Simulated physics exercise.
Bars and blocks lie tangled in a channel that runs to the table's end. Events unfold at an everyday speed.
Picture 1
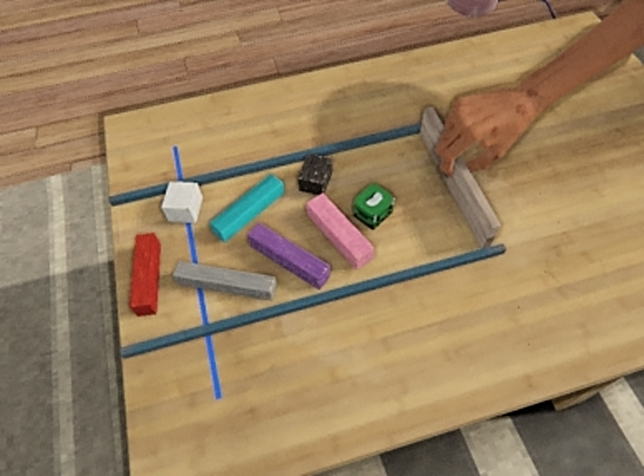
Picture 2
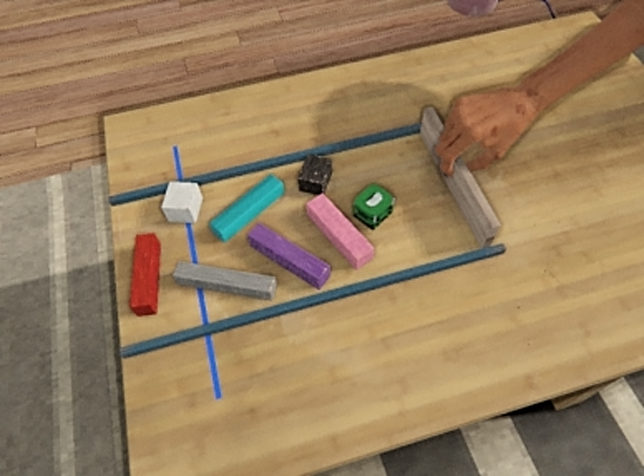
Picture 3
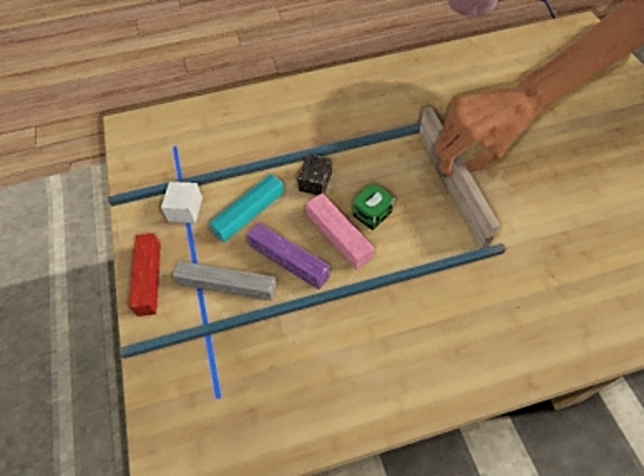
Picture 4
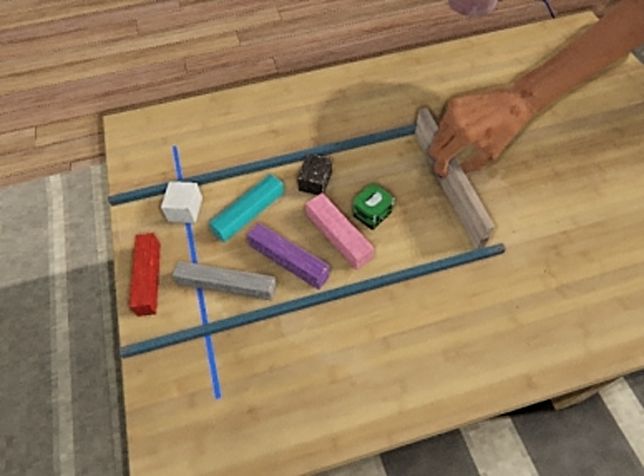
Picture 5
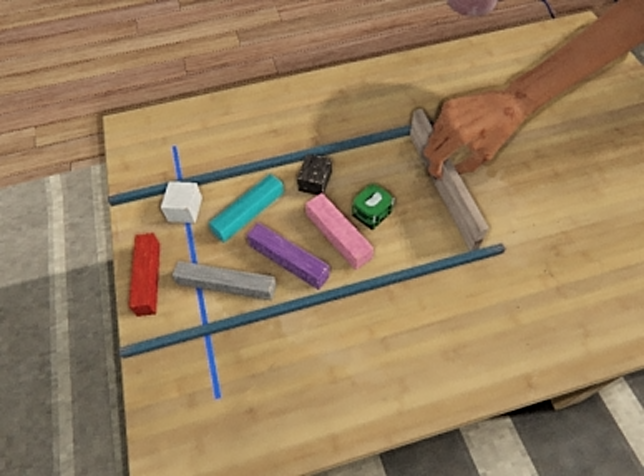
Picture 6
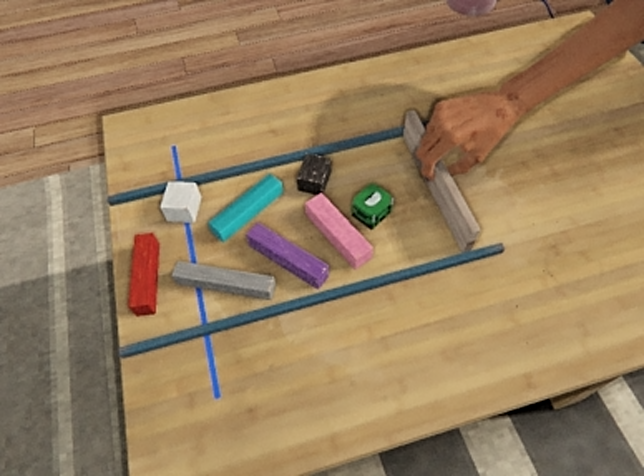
In this clip, a hand slides a wooden board slightly left between two dark rails on a tabletop, while the coloured bars, white and black blocks, and green case lying near a blue line stay still.
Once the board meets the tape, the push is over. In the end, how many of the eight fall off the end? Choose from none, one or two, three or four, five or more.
Final count: One or two.
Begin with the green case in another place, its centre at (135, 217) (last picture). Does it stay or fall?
It topples off.
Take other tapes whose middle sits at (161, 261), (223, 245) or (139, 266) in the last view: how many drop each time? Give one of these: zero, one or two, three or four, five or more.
Counts for the three tries are either three or four, not one and more than four.
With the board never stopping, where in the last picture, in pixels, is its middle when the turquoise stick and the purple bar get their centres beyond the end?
For the turquoise stick, about (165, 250); for the purple bar, about (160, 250).
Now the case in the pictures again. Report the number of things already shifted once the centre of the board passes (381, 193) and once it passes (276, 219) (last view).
Moved so far: 1, later 6.
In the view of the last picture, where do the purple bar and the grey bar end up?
The purple bar finishes at (147, 297); the grey bar finishes at (122, 301).
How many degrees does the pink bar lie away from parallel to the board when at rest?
About 30°.
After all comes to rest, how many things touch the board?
I count 3 of them.
Soon after, none off yet; red bar at rest near (145, 273); white block at rest near (182, 202); grey bar at rest near (224, 280).
After that, none off yet; red bar at rest near (145, 273); white block at rest near (182, 202); grey bar moving near (220, 285).
And then, none off yet; red bar displaced a little near (119, 279); white block displaced about its own width near (153, 205); grey bar displaced about its own width near (163, 290).
In the end, the number that fall off is one or two; gone, red bar.
